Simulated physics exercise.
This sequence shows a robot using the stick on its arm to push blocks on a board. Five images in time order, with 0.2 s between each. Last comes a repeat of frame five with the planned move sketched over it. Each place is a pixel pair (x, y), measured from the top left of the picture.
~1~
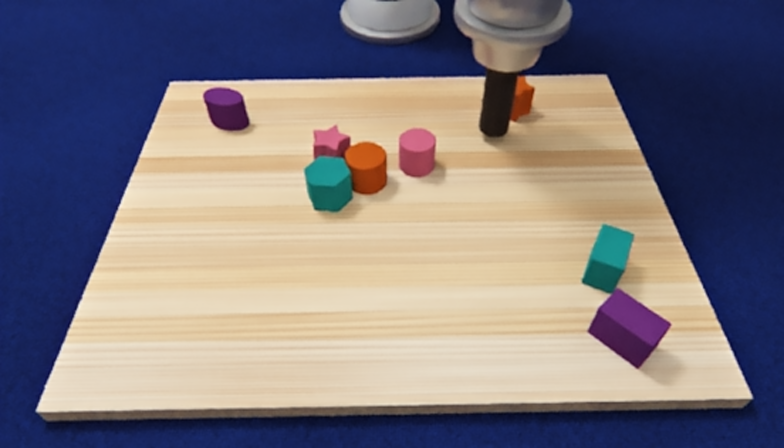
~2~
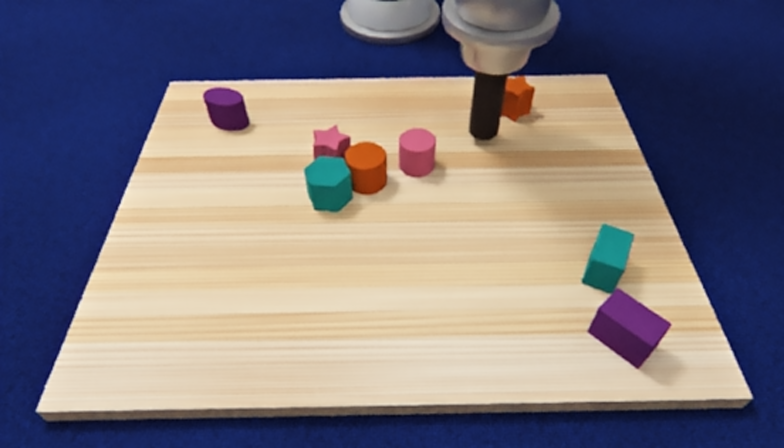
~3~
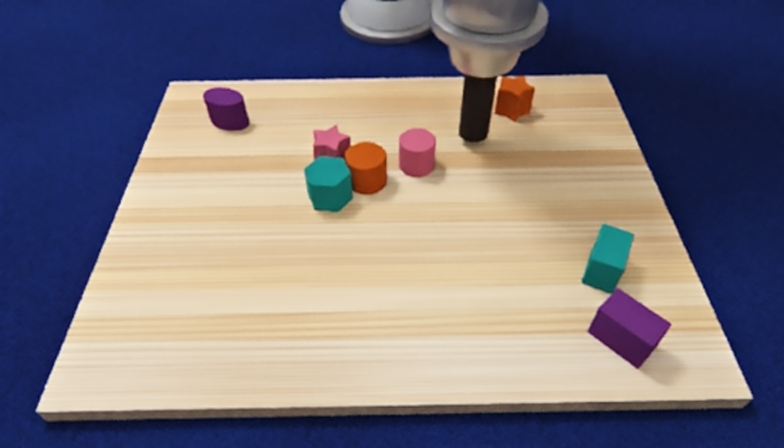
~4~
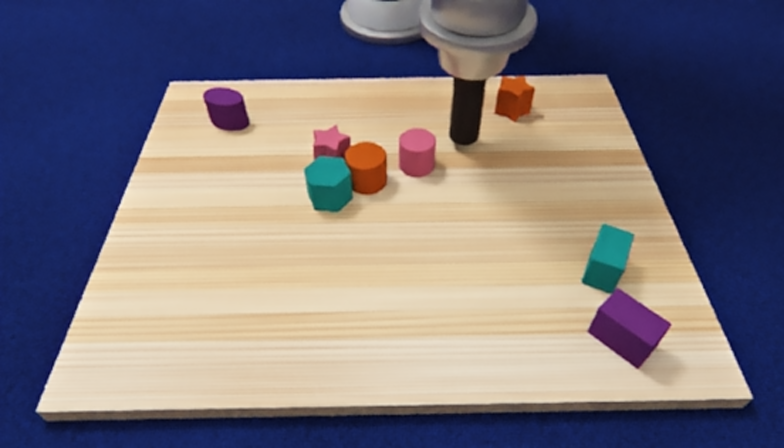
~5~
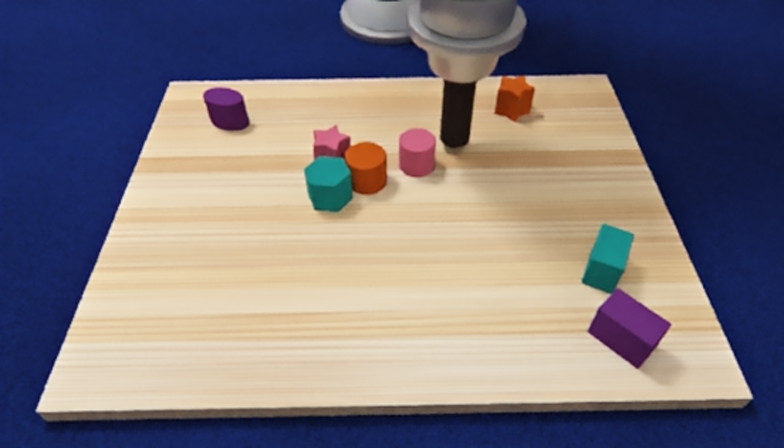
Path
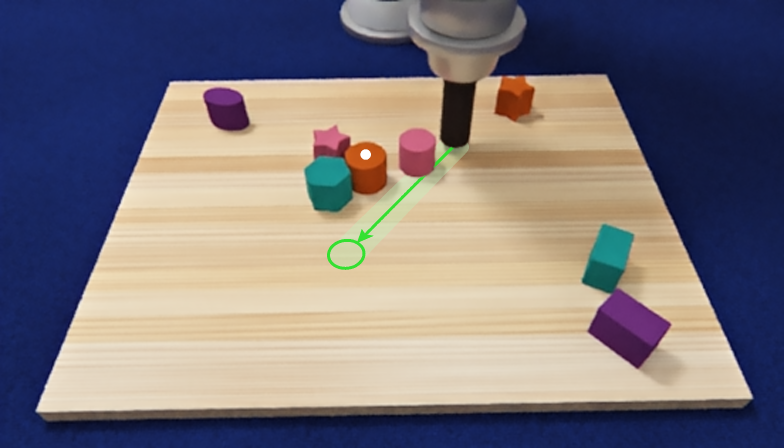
A robot arm moves its black stick slowly left toward the still pink cylinder.
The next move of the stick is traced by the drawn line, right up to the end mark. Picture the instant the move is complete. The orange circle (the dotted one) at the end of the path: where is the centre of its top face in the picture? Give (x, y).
Roughly at (335, 149).
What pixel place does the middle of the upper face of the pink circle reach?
Its top middle: (372, 159).
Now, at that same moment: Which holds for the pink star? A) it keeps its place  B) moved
Correct choice: B.
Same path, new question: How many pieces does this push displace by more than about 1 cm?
Three or more blocks.
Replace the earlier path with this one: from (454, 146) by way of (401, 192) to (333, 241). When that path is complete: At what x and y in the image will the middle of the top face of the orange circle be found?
The centre of its top will be at (323, 150).
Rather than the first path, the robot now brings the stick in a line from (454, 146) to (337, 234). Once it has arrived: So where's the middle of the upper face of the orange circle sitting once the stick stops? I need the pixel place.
Its top middle is near (308, 153).
Drawn move, in a line from (454, 146) to (346, 254); the dot is on the orange circle.
On the path given first. One third of the way, stick (421, 171); turquoise hexagonal block (314, 175), turned 20° anticlockwise; pink star (326, 136), turned 15° clockwise; orange circle (347, 154); pink circle (387, 151).
Two thirds of the way, stick (386, 206); turquoise hexagonal block (311, 175), turned 25° anticlockwise; pink star (316, 131), turned 20° clockwise; orange circle (335, 149); pink circle (372, 159).
At the end, stick (345, 246); turquoise hexagonal block (311, 175), turned 25° anticlockwise; pink star (316, 131), turned 20° clockwise; orange circle (335, 149); pink circle (372, 159).
